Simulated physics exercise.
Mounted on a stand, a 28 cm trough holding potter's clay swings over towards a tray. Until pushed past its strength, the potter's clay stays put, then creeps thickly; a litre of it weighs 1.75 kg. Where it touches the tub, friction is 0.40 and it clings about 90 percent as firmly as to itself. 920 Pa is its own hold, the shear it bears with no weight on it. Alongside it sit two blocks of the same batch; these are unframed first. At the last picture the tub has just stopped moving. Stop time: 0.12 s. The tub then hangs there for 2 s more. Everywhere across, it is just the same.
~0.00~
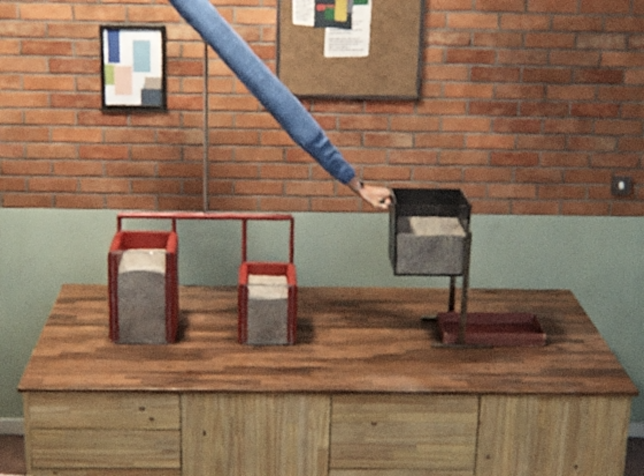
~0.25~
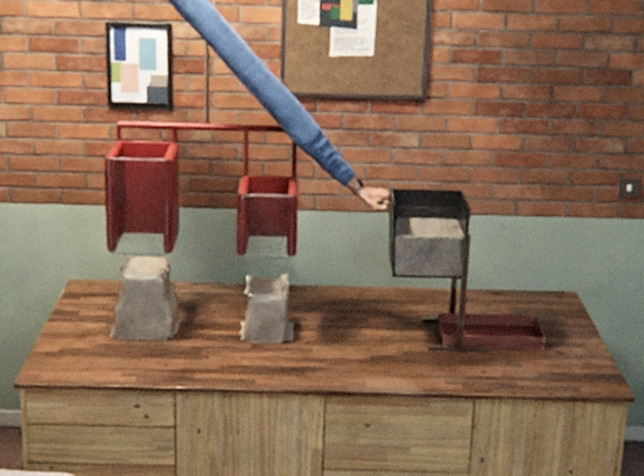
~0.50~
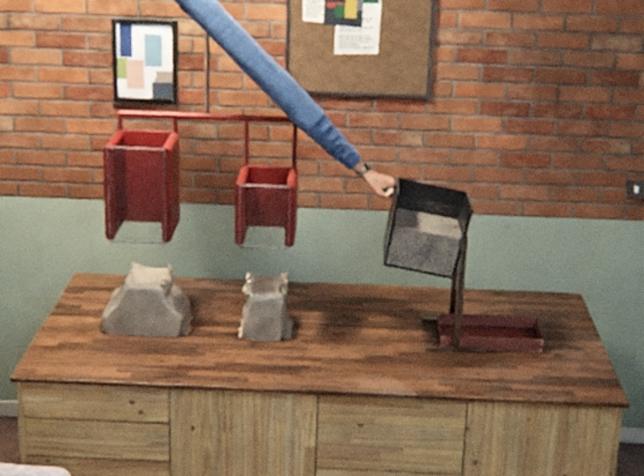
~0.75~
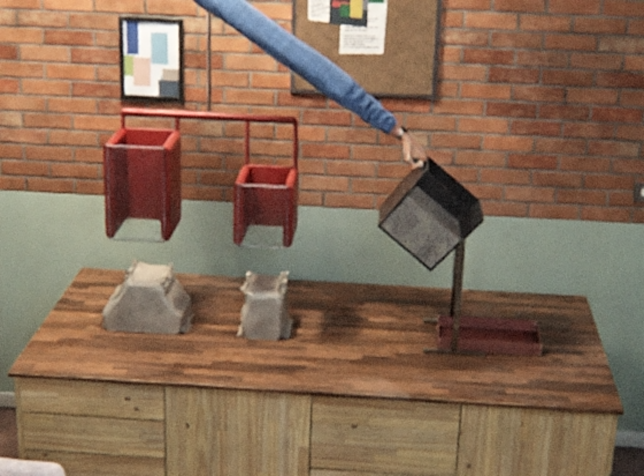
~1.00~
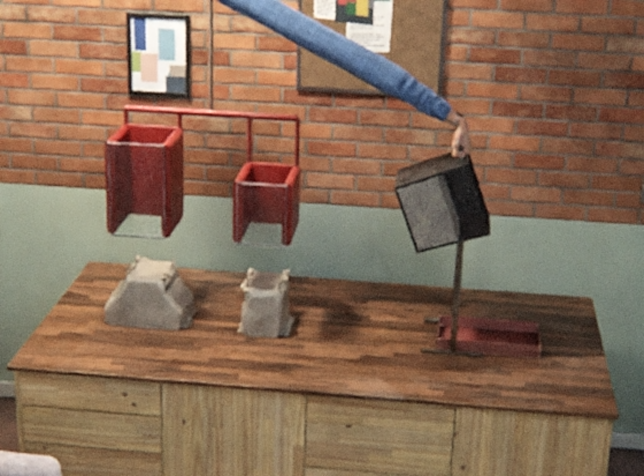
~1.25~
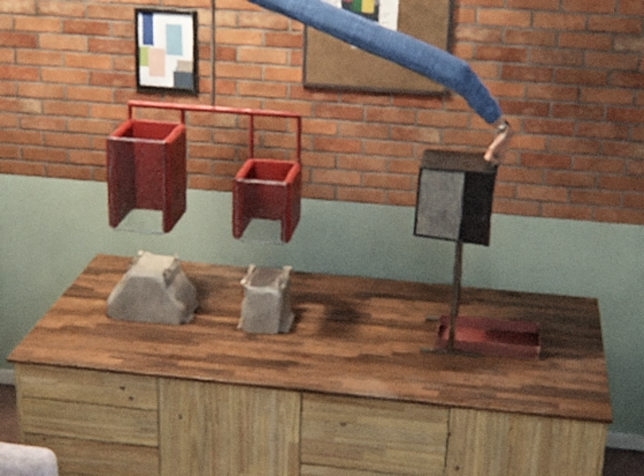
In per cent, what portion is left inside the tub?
Some 100 per cent is left inside the tub.
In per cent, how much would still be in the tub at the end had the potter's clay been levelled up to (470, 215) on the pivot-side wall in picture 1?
In that case, around 70 percent.
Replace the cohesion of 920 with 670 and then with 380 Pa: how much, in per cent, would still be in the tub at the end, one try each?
Respectively 75 % and 60 %.
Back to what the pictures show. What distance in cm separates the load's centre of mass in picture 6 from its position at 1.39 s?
The shift is near 0 cm.
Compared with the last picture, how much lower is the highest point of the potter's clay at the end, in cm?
0 cm or so.
After 1.39 s, the tub is at 92 degrees and holds 100 %.
After 1.56 s, the tub is at 92 degrees and holds 100 %.
After 1.73 s, the tub is at 92 degrees and holds 100 %.
After 1.90 s, the tub is at 92 degrees and holds 100 %.
After 3.25 s, at the end, the tub is at 92 degrees and holds 100 %.
